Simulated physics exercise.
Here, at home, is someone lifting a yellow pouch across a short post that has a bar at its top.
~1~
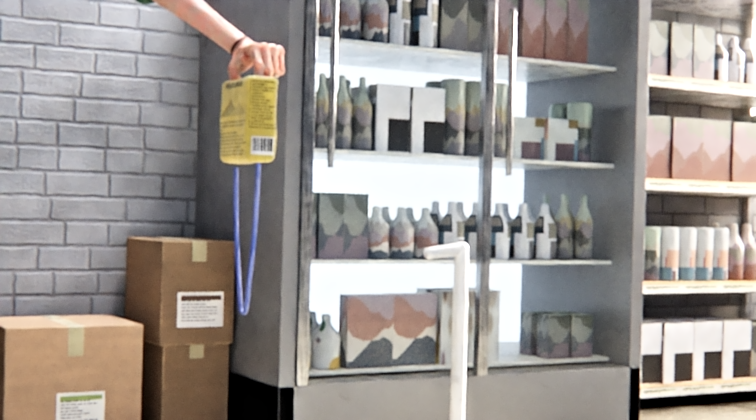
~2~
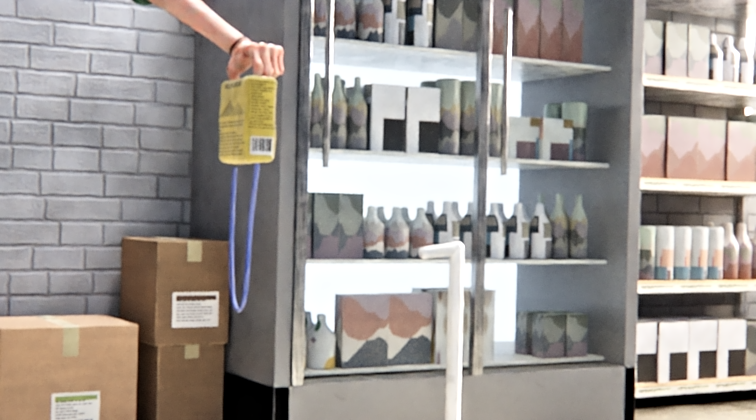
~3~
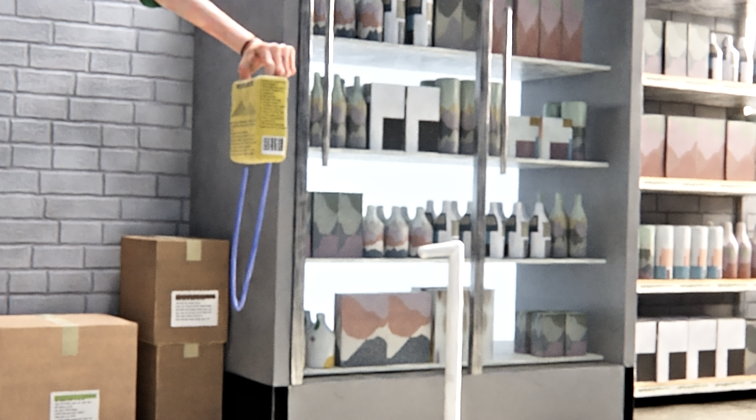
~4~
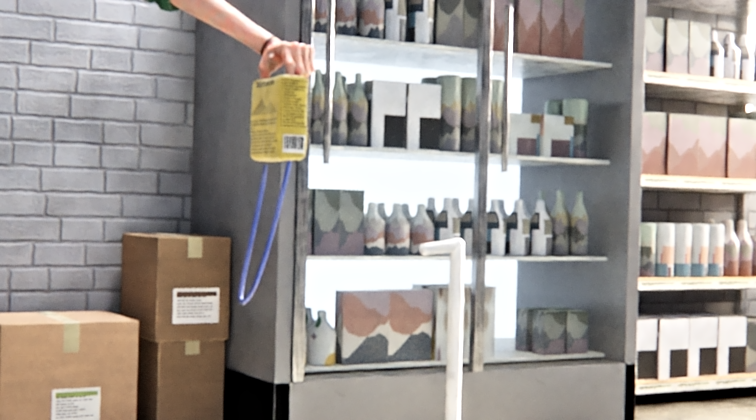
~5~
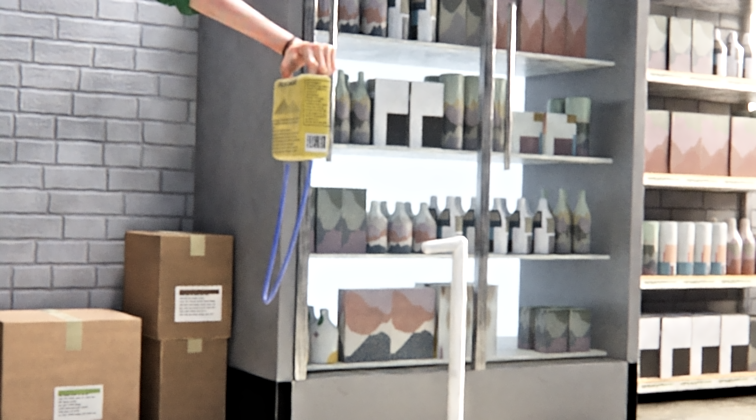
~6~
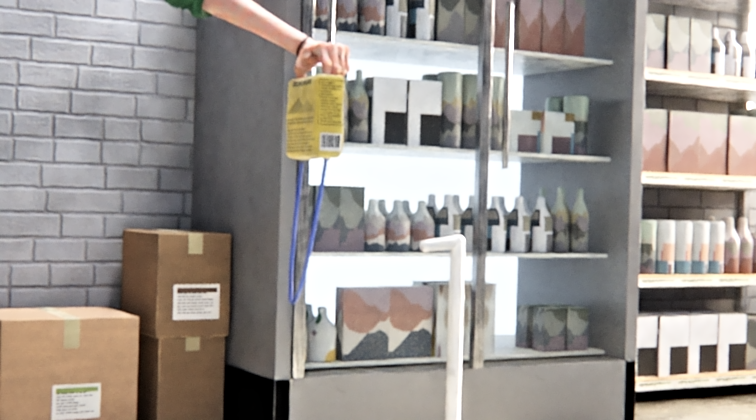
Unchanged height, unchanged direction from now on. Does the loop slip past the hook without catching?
Halts.
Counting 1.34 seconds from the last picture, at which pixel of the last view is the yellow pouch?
About (508, 131).
Then, 0.24 s later than the last view, pouch nearing the post near (352, 121).
Then, 0.82 s later than the last view, pouch over the post near (437, 126).
Then, 1.34 s later than the last view, pouch past the post near (509, 131).
Finally, pouch past the post near (538, 133); loop tight round the post, hand stopped. The yellow pouch is jerked back by its loop.
